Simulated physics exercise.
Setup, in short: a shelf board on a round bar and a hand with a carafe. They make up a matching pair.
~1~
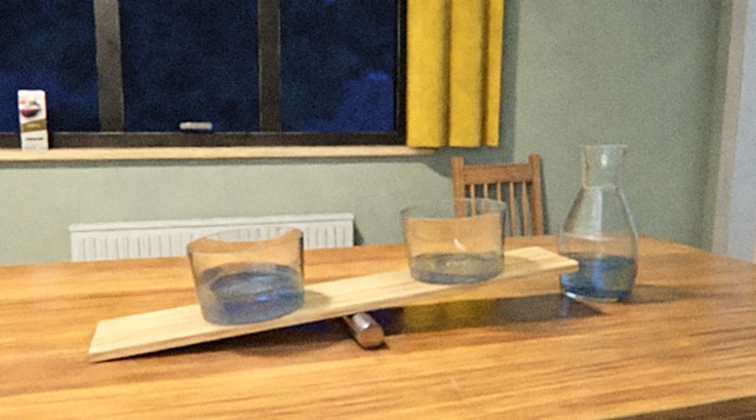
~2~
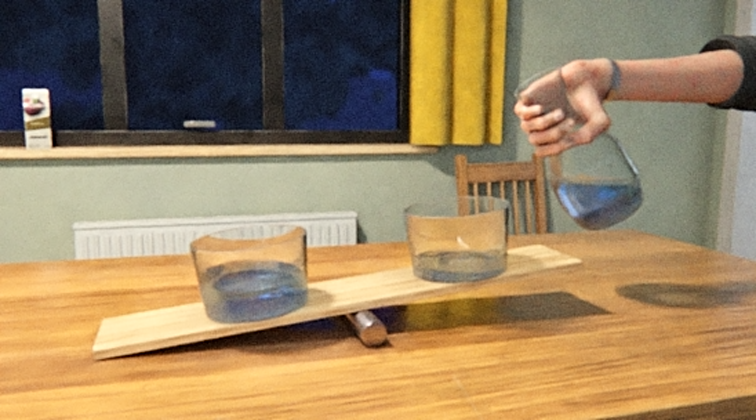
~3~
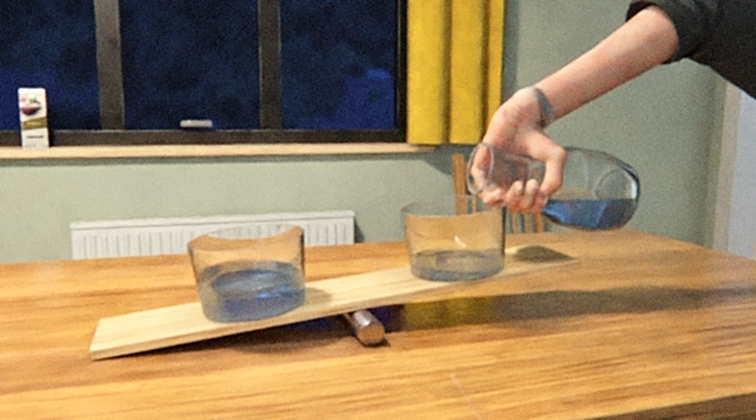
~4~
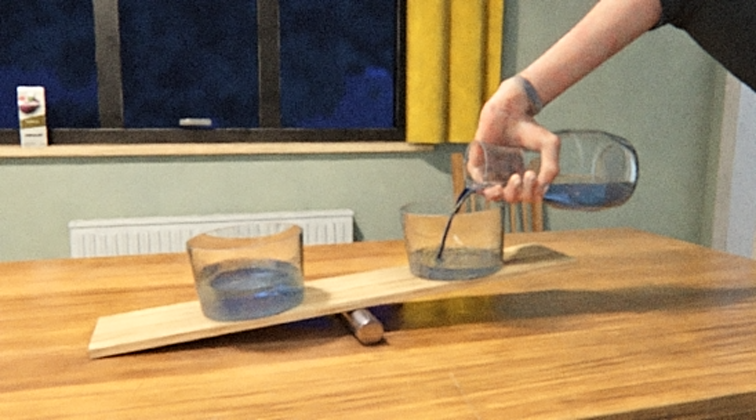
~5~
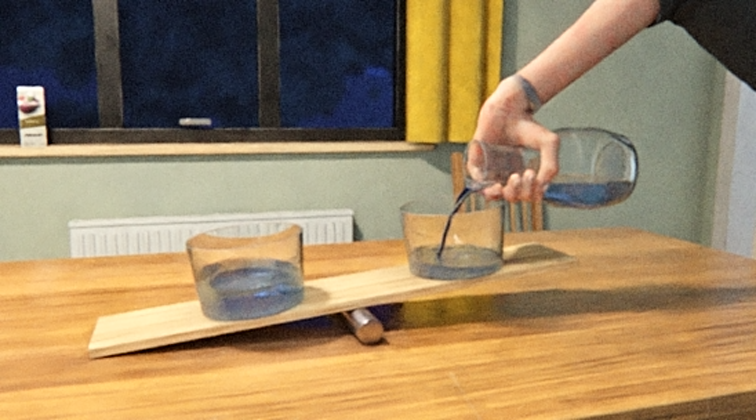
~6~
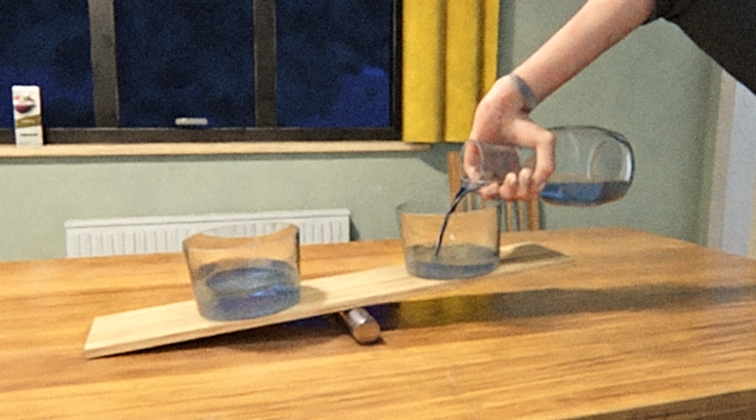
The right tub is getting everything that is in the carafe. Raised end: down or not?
It changes sides.
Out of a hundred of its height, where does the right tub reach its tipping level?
I'd guess close to 25 in a hundred.
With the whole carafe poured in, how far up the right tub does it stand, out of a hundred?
Close to 45 %.
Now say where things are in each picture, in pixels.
At the start; carafe (599, 219) about a quarter full; right tub (454, 239) nearly empty, raised; left tub (250, 272) about a third full, on the low side, in the first picture.
A hand has the carafe; round bar (372, 332); right tub nearly empty, surface at (460, 262), in the second picture.
The carafe is tipped; carafe (548, 182) tipped 80° with all of its load; right tub (455, 237) nearly empty, in the third picture.
The stream is running; round bar (369, 330); right tub nearly empty, surface at (455, 258); left tub about a third full, surface at (250, 276), in the fourth picture.
The stream is running; carafe (545, 167) tipped 85° with nearly all of its load; right tub (454, 235) nearly empty, in the fifth picture.
The stream is running; round bar (365, 329); right tub about a quarter full, surface at (452, 254); left tub about a third full, surface at (247, 275), in the sixth picture.
Shortly, the right tub is about a third full; the shelf board has swung over, and that end is down.
Then, the right tub is about half full; the shelf board has swung over, and that end is down.
At the finish, the right tub is about half full; the shelf board has swung over, and that end is down.
